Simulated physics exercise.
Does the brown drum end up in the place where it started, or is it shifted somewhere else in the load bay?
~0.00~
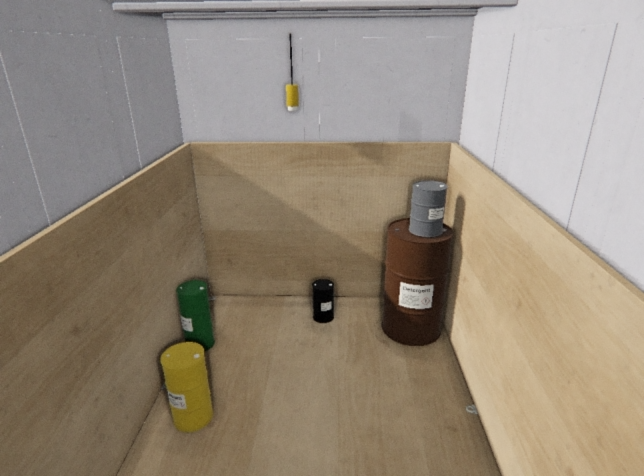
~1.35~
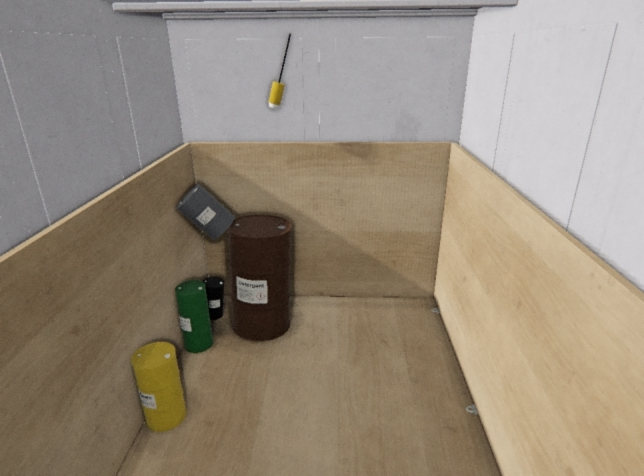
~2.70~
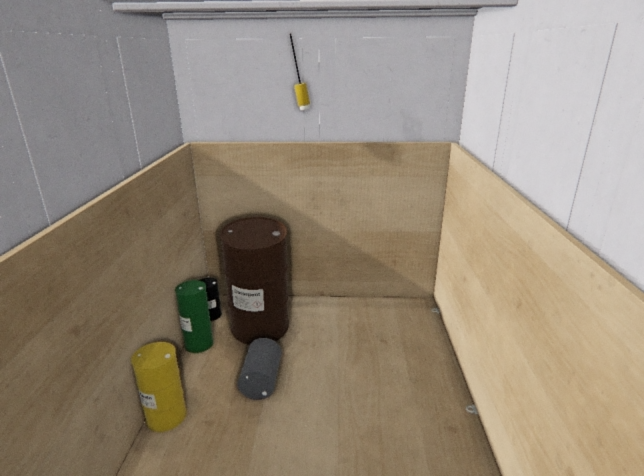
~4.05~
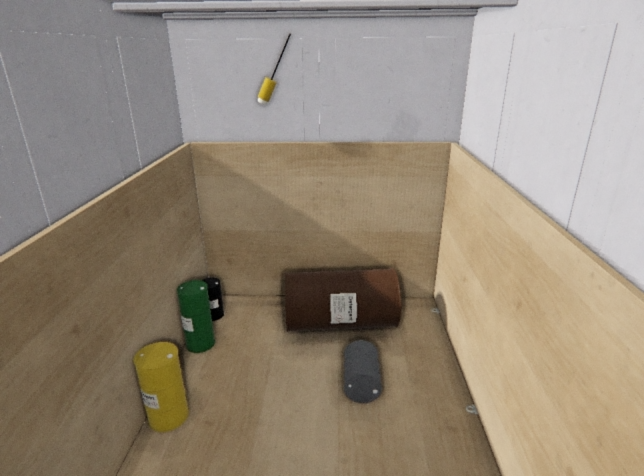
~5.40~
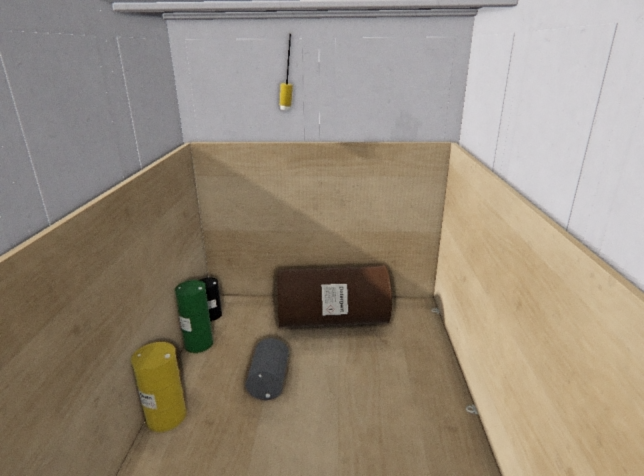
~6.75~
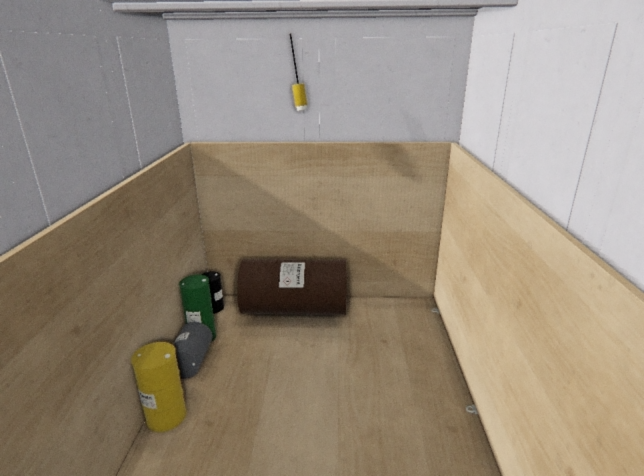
The brown drum is shifted. It ends up lying on its side along the far wall, to the left of where it first stood.
